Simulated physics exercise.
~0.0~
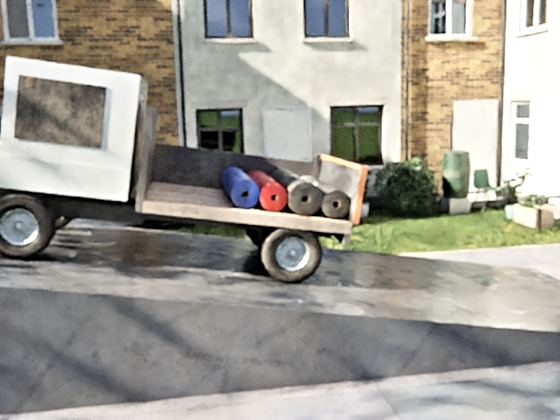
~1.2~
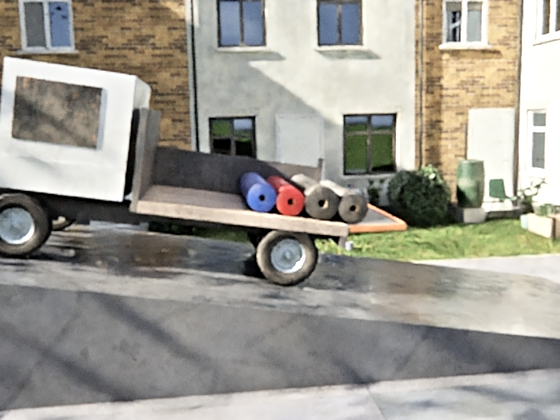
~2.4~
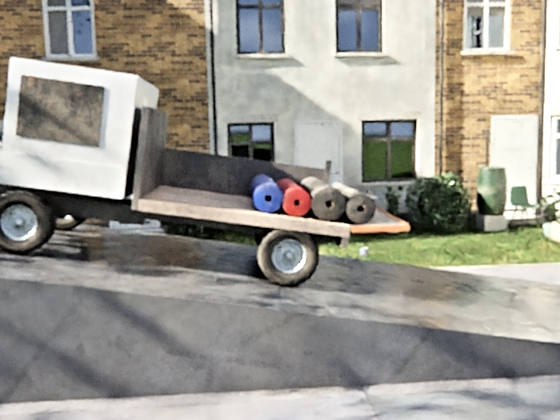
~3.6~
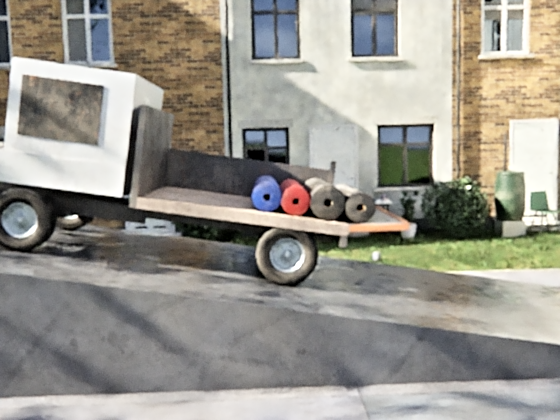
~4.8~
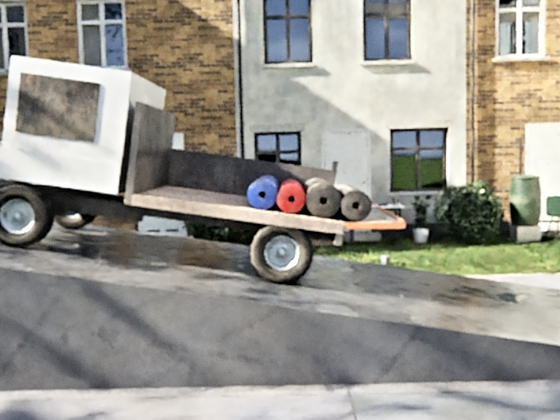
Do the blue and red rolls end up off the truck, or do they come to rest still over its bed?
Both the blue roll and the red roll come to rest still over the truck's bed.
